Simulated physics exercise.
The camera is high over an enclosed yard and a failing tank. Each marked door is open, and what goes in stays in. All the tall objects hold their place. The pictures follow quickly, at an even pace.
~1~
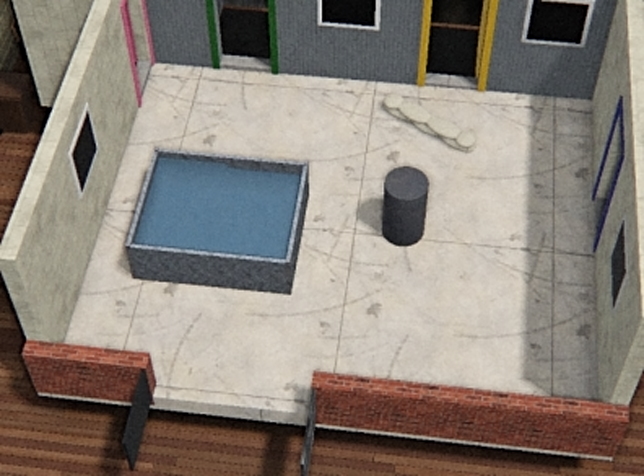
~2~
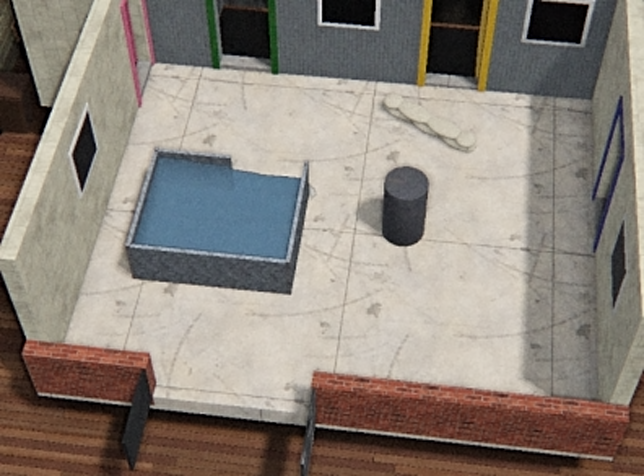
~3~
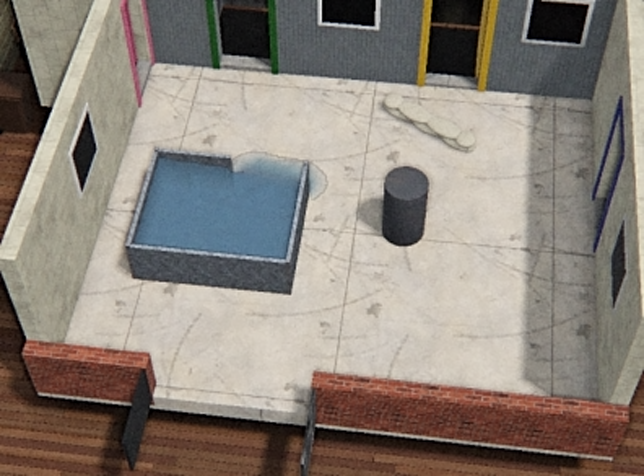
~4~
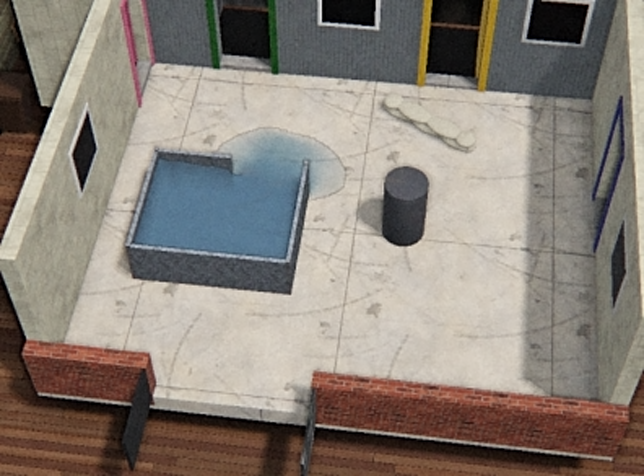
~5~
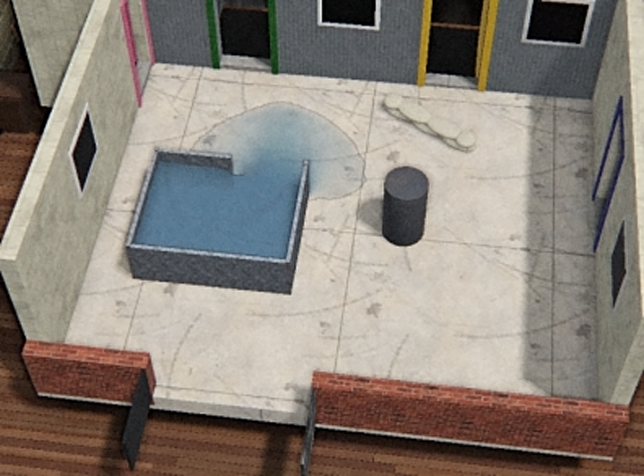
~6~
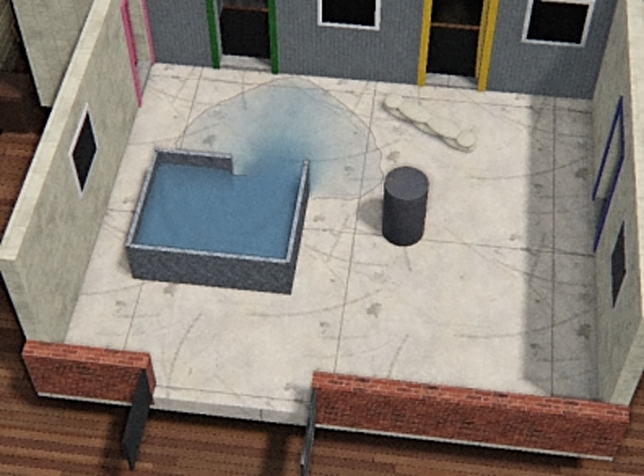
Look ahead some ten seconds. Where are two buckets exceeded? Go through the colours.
The blue door stays under that; the green door takes more than that; the pink door takes more than that; the yellow door stays under that.
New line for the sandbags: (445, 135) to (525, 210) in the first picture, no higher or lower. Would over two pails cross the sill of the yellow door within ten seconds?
Then: The yellow one is over.
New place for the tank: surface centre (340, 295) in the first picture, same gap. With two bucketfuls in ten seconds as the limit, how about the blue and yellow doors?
In short: The blue one takes more, the yellow one is over.
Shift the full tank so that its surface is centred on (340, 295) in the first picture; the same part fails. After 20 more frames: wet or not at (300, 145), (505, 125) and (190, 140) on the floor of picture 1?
In turn: Under water, flooded, flooded.
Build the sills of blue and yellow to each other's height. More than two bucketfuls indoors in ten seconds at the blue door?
One by one: The blue door lets less in.
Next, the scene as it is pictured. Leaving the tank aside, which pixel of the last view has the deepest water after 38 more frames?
Roughly at (150, 75).
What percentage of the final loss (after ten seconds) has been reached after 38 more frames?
Near 90 in a hundred.
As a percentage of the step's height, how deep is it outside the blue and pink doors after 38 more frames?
Roughly 60 per cent, then 150 per cent.
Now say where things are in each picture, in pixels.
The first picture shows the tank at (220, 207) is whole and still.
In the second picture, the front is at (309, 192), out from the gap on the tank's far side.
In the third picture, water pours out on the tank's far side and has run to a hidden place.
In the fourth picture, the front is at (265, 132), out from the gap on the tank's far side.
In the fifth picture, water pours out on the tank's far side and has run to (274, 106).
In the sixth picture, the front is at (300, 83), out from the gap on the tank's far side.
A moment on, water covers 20 % of the floor; the blue door not reached, the green door over two buckets in, the pink door not reached, the yellow door not reached.
Next, water covers 25 % of the floor; the blue door not reached, the green door far over two buckets in, the pink door under two buckets in, the yellow door wet at the sill, nothing in.
Then, water covers 45 % of the floor; the blue door wet at the sill, nothing in, the green door far over two buckets in, the pink door over two buckets in, the yellow door under two buckets in.
Later, water covers 70 % of the floor; the blue door wet at the sill, nothing in, the green door far over two buckets in, the pink door far over two buckets in, the yellow door under two buckets in.
In the end, water covers 90 % of the floor; the blue door wet at the sill, nothing in, the green door far over two buckets in, the pink door far over two buckets in, the yellow door under two buckets in.
